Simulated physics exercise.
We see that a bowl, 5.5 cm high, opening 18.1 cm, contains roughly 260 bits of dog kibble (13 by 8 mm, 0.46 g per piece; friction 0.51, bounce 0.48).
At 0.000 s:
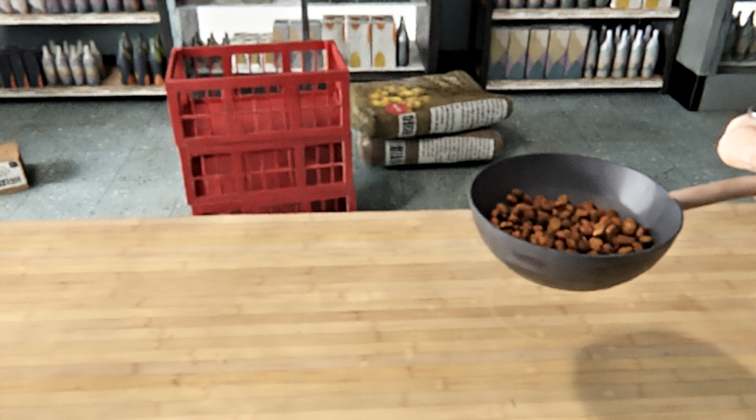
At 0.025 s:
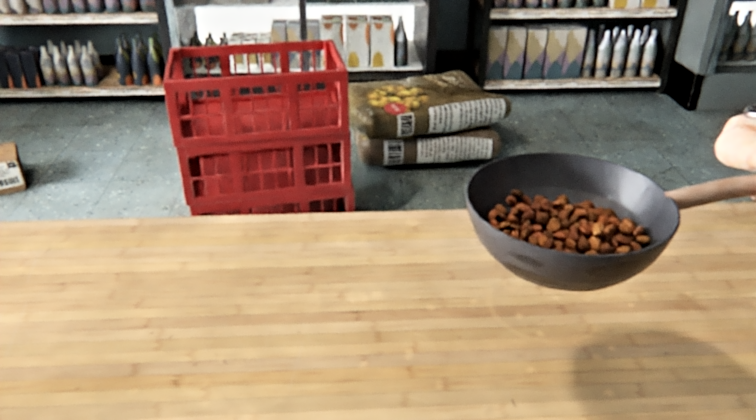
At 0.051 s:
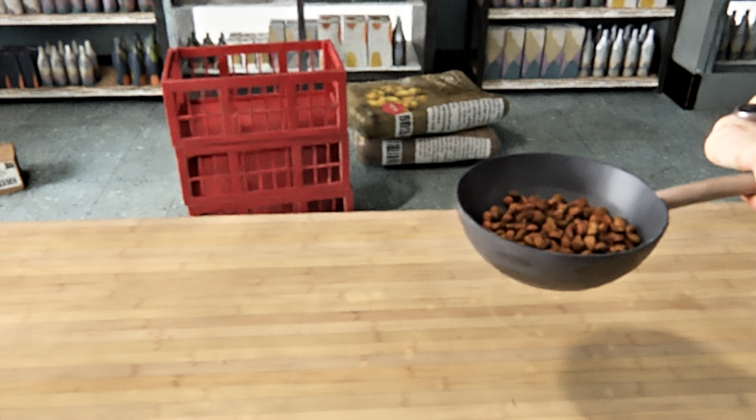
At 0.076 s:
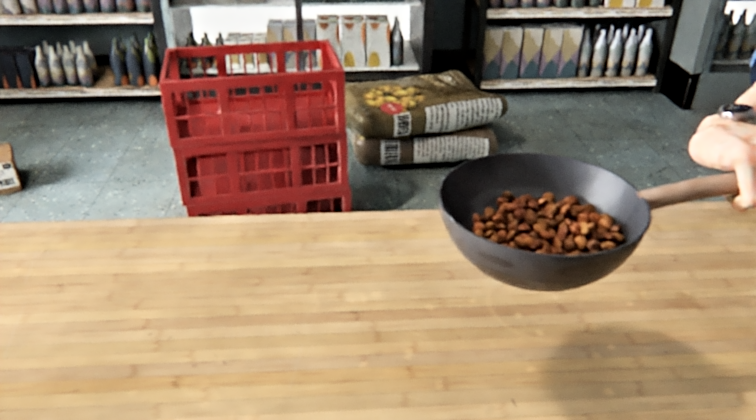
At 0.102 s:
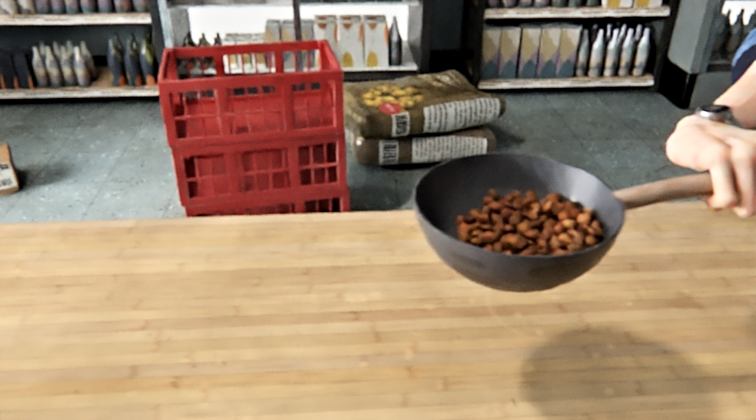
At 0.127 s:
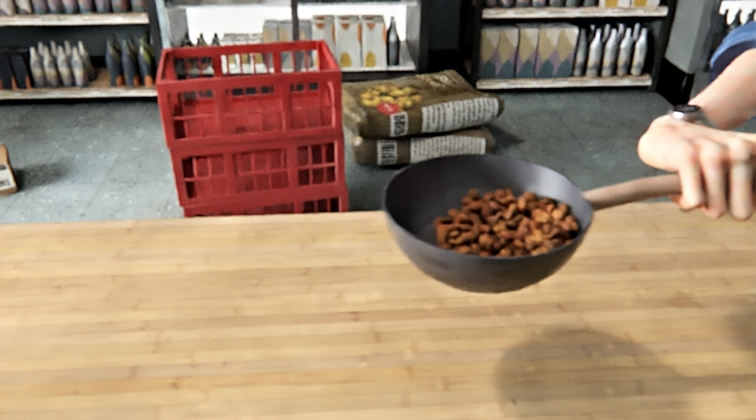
Dark bowl of brown kibble moving slowly, then faster, to the left above a wooden counter, a hand gripping its handle.
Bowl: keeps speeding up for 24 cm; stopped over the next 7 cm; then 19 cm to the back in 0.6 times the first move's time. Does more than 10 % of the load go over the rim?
Yes, more than a tenth lost.
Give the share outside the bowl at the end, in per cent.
Roughly 30 per cent.
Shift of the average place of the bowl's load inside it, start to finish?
Displacement: Around 4.0 cm.
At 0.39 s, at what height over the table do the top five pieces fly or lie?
Some 34 cm.
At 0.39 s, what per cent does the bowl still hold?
Some 70 per cent of the load.
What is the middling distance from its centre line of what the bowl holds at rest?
About 5.5 cm.
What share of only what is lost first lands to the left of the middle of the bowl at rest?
80 %.
After 0.27 s, tilt 0 degrees; bowl 100 %; middle of all pieces near (228, 245).
After 0.39 s, tilt 0 degrees; bowl 70 %, in the air 30 %; middle of all pieces near (176, 173).
After 0.50 s, tilt 0 degrees; bowl 75 %, in the air 25 %; middle of all pieces near (220, 137).
After 0.61 s, tilt 0 degrees; bowl 70 %, in the air 25 %; middle of all pieces near (227, 160).
In the end, at 1.2 s, bowl 70 %, fallen in front of where it stops 5 %, fallen left of where it stops 20 %, fallen behind where it stops 5 %.
